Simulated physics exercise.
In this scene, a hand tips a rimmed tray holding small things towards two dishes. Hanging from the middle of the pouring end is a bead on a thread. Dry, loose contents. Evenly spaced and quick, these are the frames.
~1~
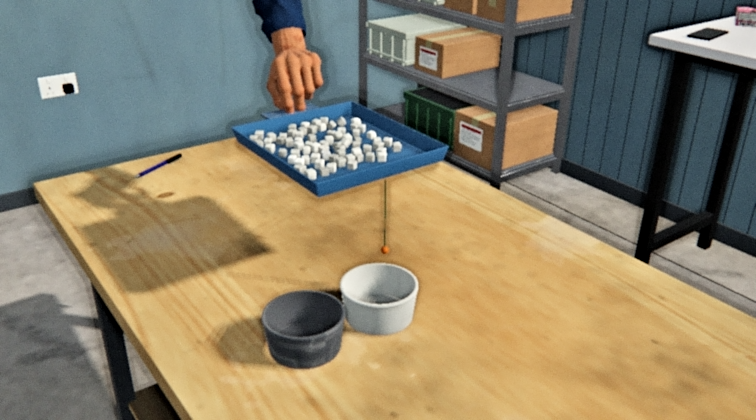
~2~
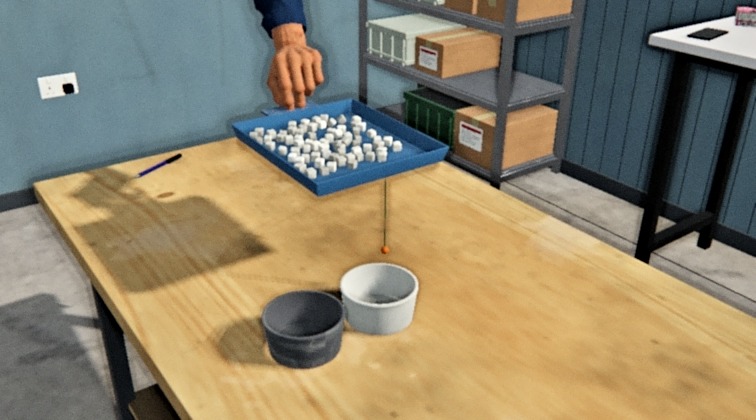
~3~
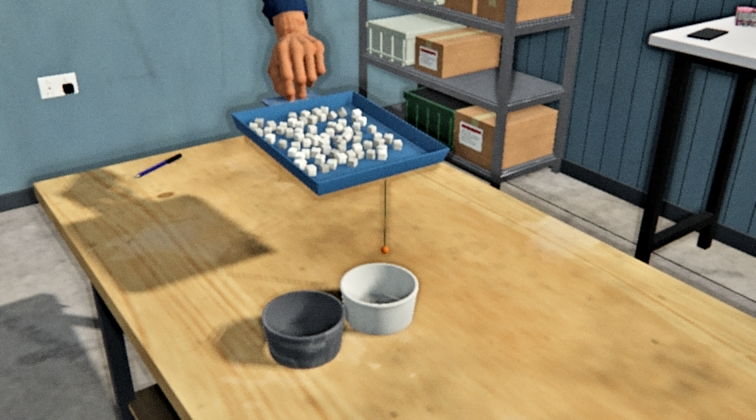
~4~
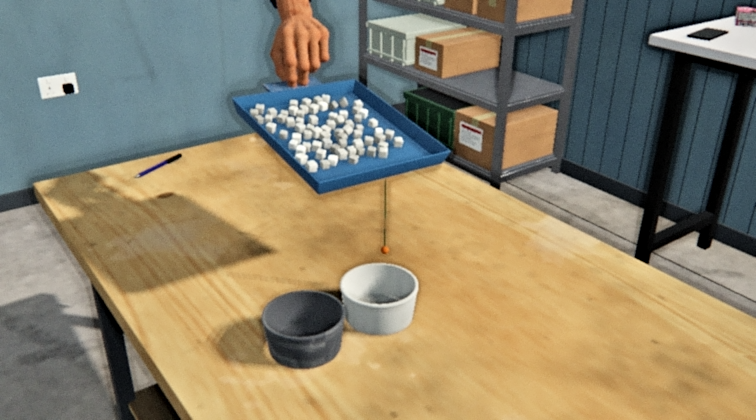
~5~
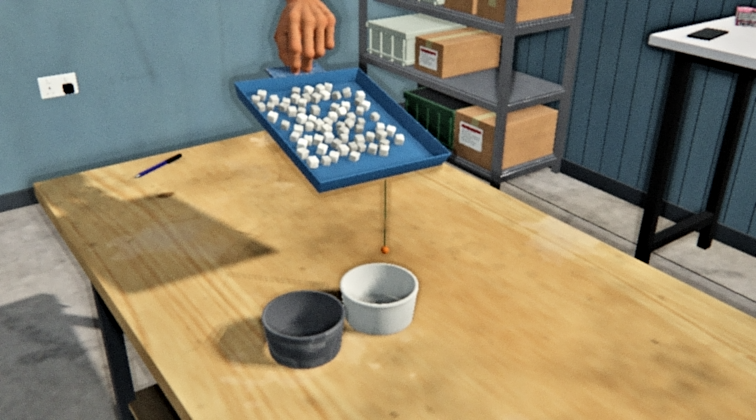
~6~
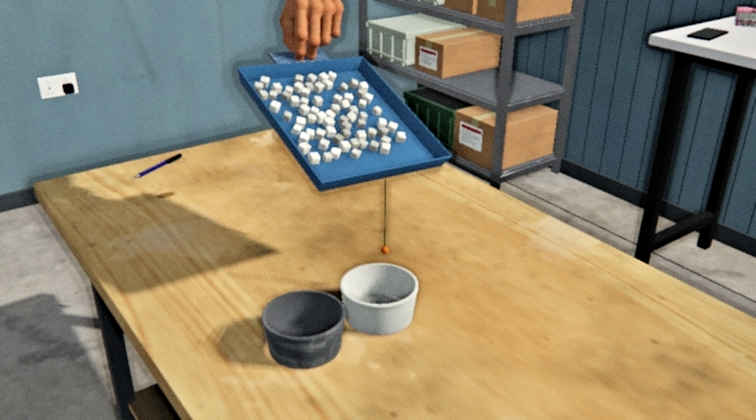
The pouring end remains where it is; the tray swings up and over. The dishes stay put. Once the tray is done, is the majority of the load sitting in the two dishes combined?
No, only a minority is there.
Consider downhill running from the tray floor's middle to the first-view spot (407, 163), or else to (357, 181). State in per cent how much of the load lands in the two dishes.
In order, some 0 % and some 70 %.
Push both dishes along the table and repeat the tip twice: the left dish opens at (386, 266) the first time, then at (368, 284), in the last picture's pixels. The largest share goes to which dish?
It comes out as the dish further right in the first try and the dish further right in the second.
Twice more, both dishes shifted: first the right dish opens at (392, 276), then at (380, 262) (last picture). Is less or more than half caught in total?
At place one not up to half; at place two not up to half.
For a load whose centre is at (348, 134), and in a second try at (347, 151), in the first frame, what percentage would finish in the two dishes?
About 10 % and 20 %.
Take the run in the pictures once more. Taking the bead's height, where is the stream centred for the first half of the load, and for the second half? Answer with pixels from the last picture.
For the early half I get (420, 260), and for the late half (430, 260).
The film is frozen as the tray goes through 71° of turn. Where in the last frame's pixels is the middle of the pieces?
Look around (393, 154) in the last picture.
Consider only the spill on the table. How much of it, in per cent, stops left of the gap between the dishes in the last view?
Roughly 0 %.
Just after the last frame, tray tipped steeply; every one on the tray.
A moment on, tray tipped past a quarter turn; the larger part on the tray; about a tenth in the right dish; about a tenth outside both; about a tenth in the air.
Further on, tray tipped past a quarter turn; roughly a quarter in the right dish; the larger part outside both.
When it is over, tray tipped past a quarter turn; not one in the left dish; roughly a quarter in the right dish; the larger part outside both.
